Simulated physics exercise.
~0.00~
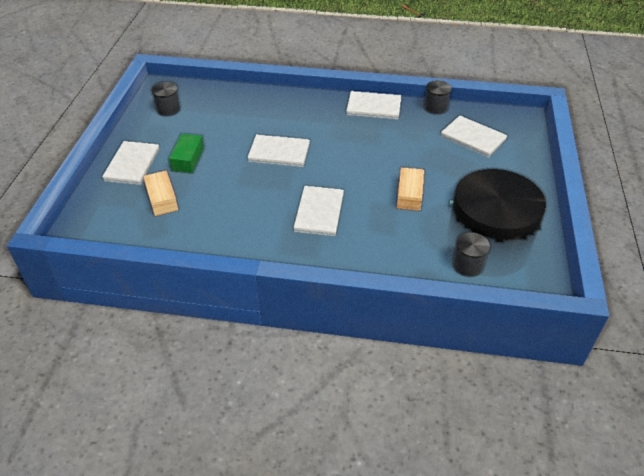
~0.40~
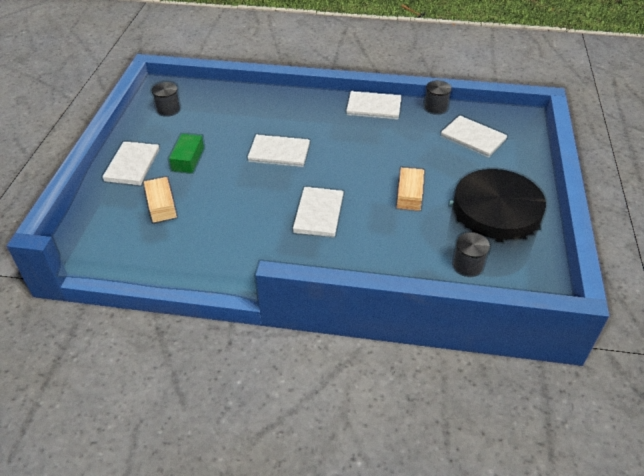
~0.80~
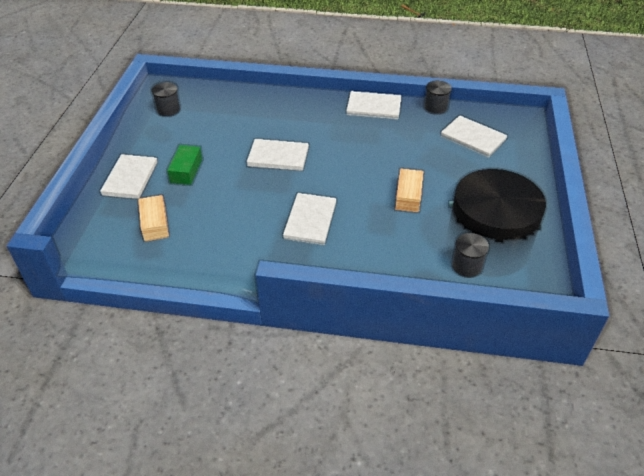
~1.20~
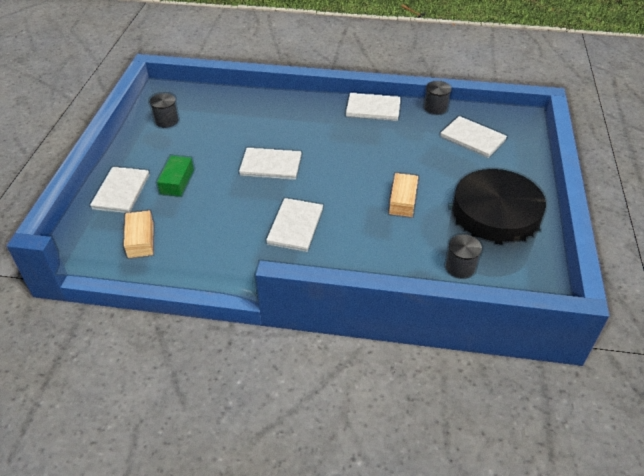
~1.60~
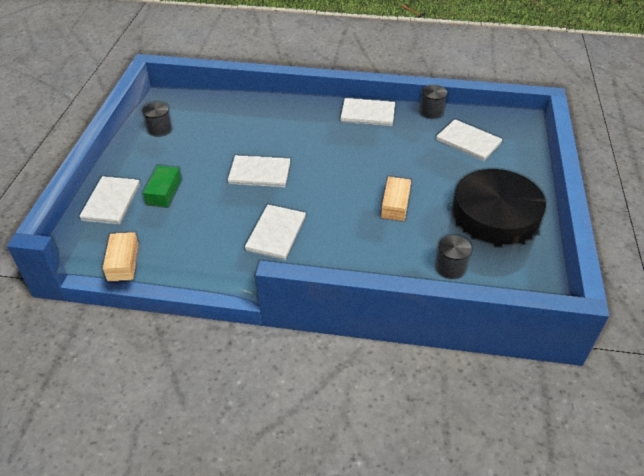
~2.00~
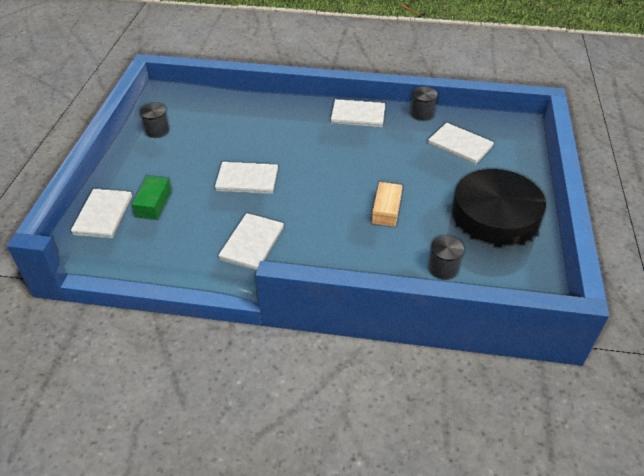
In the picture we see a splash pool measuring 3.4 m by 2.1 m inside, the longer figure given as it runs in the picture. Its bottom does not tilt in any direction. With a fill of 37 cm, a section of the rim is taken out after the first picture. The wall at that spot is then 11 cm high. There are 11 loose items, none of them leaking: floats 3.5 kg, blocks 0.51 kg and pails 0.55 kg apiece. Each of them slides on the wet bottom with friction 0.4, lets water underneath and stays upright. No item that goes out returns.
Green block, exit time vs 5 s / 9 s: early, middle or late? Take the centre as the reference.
It gets away before the first check.
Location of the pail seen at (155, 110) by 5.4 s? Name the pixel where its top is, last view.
Near (133, 144).
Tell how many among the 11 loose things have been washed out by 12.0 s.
That would be 6.
After 2.8 s the green block is near (133, 209), 0.6 m from its start, afloat; 1 of 11 are out; 10 afloat.
After 5.4 s the green block has gone out (at 3.9 s); 4 of 11 are out; 7 afloat.
After 8.0 s the green block has gone out (at 3.9 s); 5 of 11 are out; 6 afloat.
After 12.0 s the green block has gone out (at 3.9 s); 6 of 11 are out; 5 afloat.
